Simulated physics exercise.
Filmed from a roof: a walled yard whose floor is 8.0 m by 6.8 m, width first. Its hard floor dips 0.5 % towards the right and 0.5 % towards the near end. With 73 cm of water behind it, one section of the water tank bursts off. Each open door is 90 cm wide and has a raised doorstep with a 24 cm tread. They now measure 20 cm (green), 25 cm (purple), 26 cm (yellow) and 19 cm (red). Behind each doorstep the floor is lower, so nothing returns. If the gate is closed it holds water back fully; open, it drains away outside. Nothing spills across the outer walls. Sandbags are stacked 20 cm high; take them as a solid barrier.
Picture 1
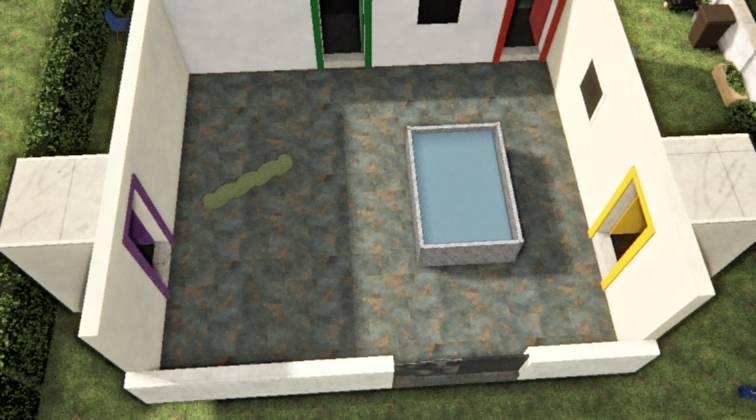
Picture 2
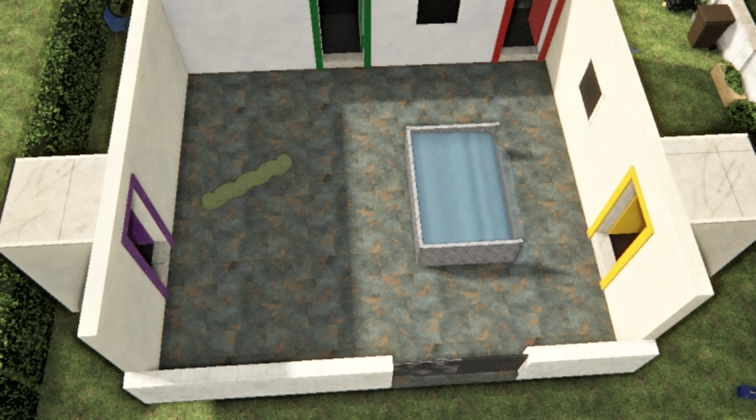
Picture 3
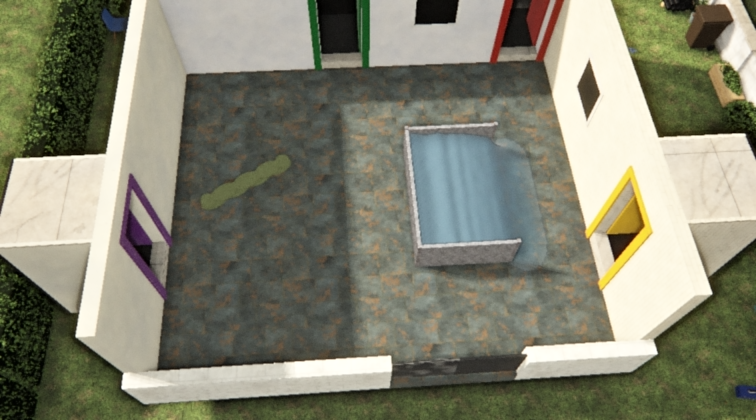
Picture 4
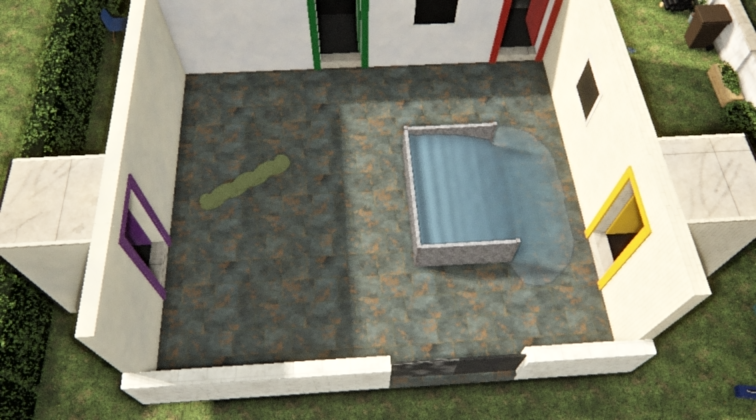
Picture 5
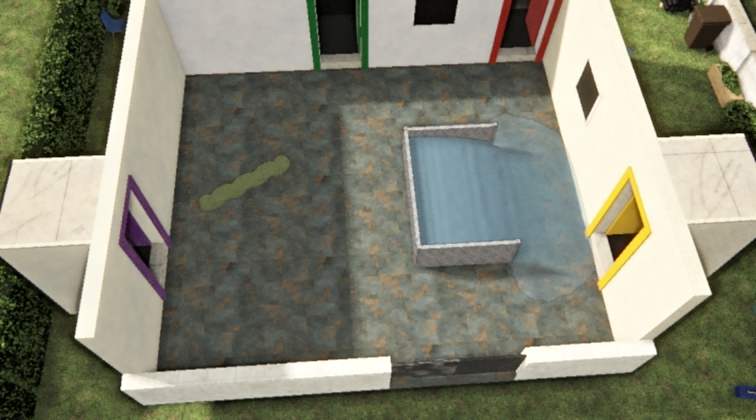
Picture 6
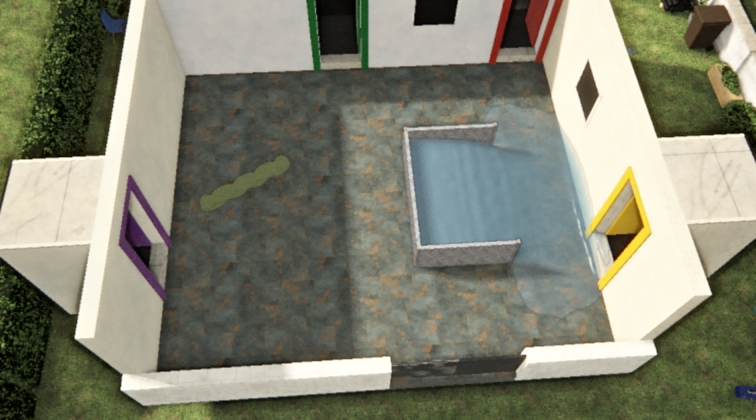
At the start, a rectangular tank of still water stands in a walled yard with green, red, purple and yellow openings. The tank's right side gives way and water pours out, fanning across the dark floor towards the right wall, then spreading along it beside the yellow opening.
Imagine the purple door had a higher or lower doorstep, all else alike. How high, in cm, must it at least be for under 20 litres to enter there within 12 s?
Close to 6.5 cm is just enough.
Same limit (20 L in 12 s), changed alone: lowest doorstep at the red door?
About 28 cm at red.
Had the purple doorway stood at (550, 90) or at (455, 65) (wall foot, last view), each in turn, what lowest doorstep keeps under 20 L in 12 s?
Roughly 14.0 and 10.0 cm.
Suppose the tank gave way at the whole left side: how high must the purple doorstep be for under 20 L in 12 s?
Then roughly 31 cm.
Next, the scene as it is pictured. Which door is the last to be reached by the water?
It is the purple one.
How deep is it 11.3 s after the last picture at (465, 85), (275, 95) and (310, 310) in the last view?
In that order: 4, 7 and 7 cm.
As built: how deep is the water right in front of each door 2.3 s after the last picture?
In cm: Green 0, purple 0, yellow 19, red 29.
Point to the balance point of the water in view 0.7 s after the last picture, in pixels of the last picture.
At about (509, 203).
Then, 0.7 s after the last picture water covers 15 % of the floor, deepest (54 cm) near (574, 196); it has not reached the purple door.
Then, 2.3 s after the last picture water covers 35 % of the floor, deepest (34 cm) near (605, 356); it has not reached the purple door.
Then, 11.3 s after the last picture water covers 95 % of the floor, deepest (10 cm) near (316, 375); 6 cm at the purple door, 0 litres in over its 25 cm doorstep.
At the purple door as built, the water peaked near 10 cm, 5.1 s after the last picture.
With a doorstep of 5 cm, 40 litres would have come in within the 12 s; with 8 cm, 5 litres. So under 20 litres takes about 6.5 cm.
